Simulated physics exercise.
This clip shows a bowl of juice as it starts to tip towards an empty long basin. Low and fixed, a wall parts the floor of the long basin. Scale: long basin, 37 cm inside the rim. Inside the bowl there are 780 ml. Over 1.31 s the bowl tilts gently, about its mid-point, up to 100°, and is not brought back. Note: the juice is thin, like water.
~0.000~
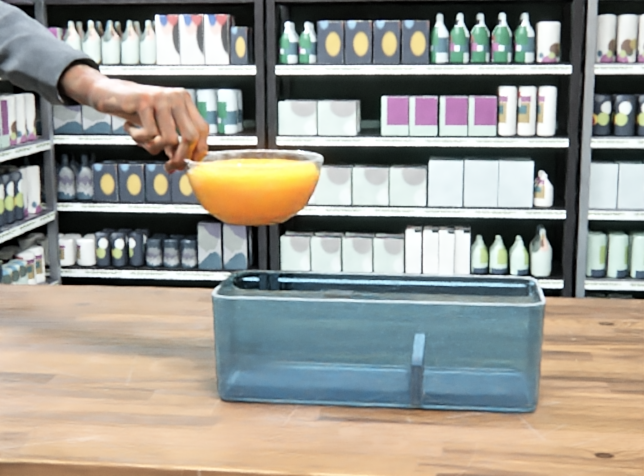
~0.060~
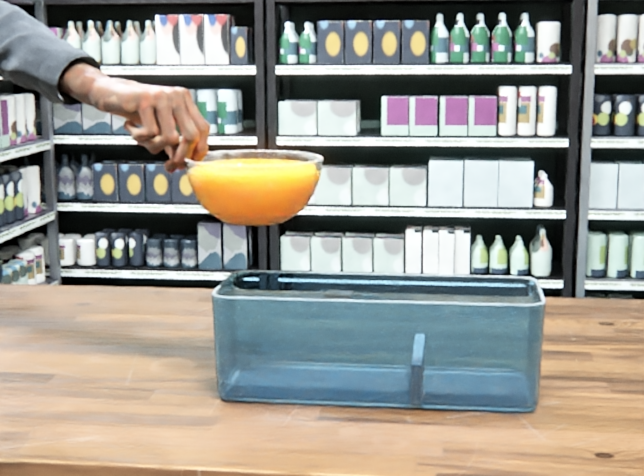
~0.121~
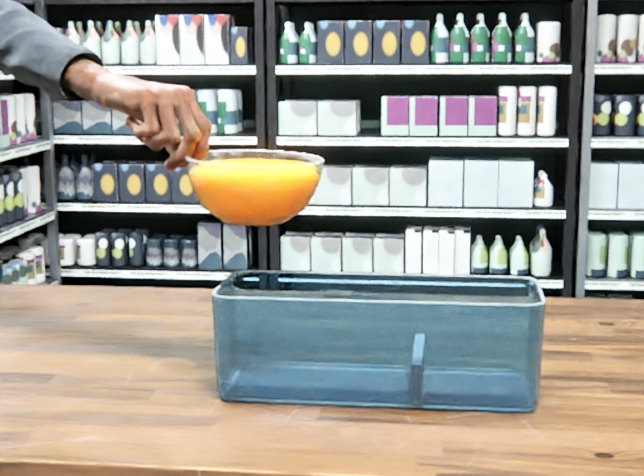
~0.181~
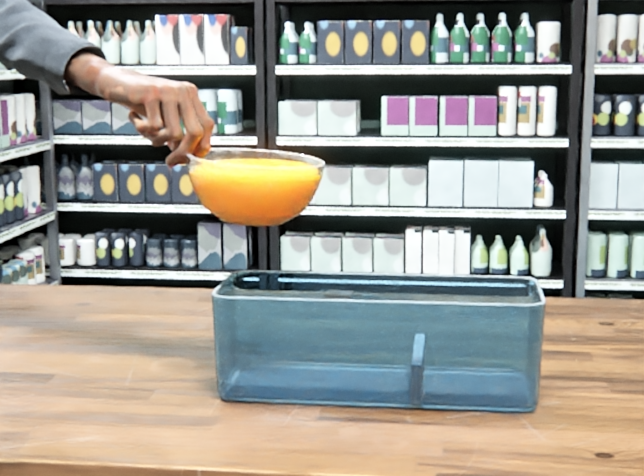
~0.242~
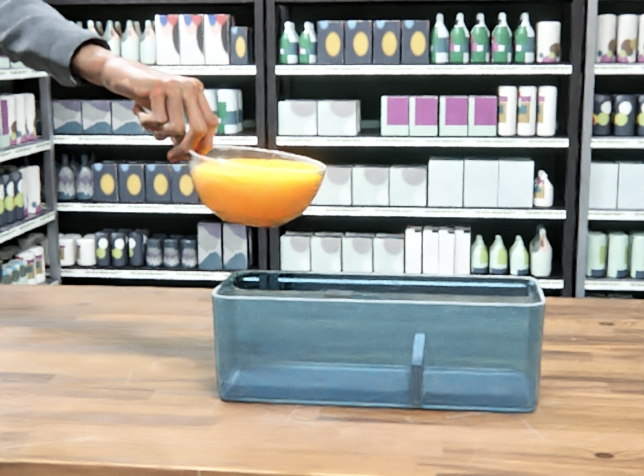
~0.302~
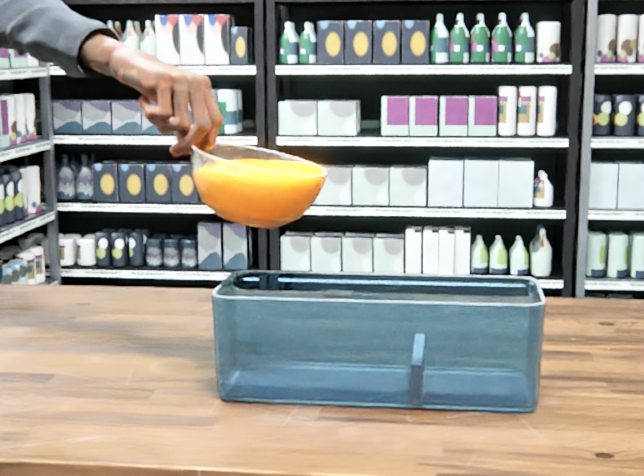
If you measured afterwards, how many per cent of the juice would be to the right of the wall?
About 3 out of 100.
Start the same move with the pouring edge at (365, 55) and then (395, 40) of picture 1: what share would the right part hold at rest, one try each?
Near 75 in a hundred on the first go and near 85 in a hundred on the second.
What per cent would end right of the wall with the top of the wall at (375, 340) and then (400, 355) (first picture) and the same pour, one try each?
Respectively 55 and 20 %.
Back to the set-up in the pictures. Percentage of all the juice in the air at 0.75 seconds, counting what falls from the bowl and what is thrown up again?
Near 28 per cent of it all.
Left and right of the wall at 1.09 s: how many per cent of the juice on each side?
Left roughly 92 per cent, right roughly 2.
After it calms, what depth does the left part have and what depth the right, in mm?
Final reading - left some 28 mm, right some 2 mm.
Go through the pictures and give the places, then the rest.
In the first frame, it leans 0°; its right rim is at (321, 160); the juice meets the walls at (192, 167) and (318, 167); the long basin's rim runs from (223, 285) to (540, 292); the wall's top is at (418, 349).
In the second frame, it leans 1°; its right rim is at (321, 161); the juice meets the walls at (192, 167) and (319, 168).
In the third frame, it leans 2°; its right rim is at (322, 163); the juice meets the walls at (193, 165) and (320, 169).
In the fourth frame, it leans 5°; its right rim is at (323, 166); the juice meets the walls at (195, 165) and (321, 171).
In the fifth frame, it leans 8°; its right rim is at (324, 170); the juice meets the walls at (196, 165) and (322, 171).
In the sixth frame, it leans 13°; its right rim is at (326, 176); the juice meets the walls at (198, 167) and (325, 170).
Then, 0.75 s in, the tilt is 62° and 42 per cent is still to pour, 29 is left of the wall and 0 right of it.
Then, 1.09 s in, the tilt is 93° and 3 per cent is still to pour, 91 is left of the wall and 2 right of it.
Then, 1.43 s in, the tilt is 100° and 0 per cent is still to pour, 97 is left of the wall and 3 right of it.
Then, 1.81 s in, the tilt is 100° and 0 per cent is still to pour, 97 is left of the wall and 3 right of it.
Finally, 97 per cent lies left of the wall, 3 right of it and 0 outside.
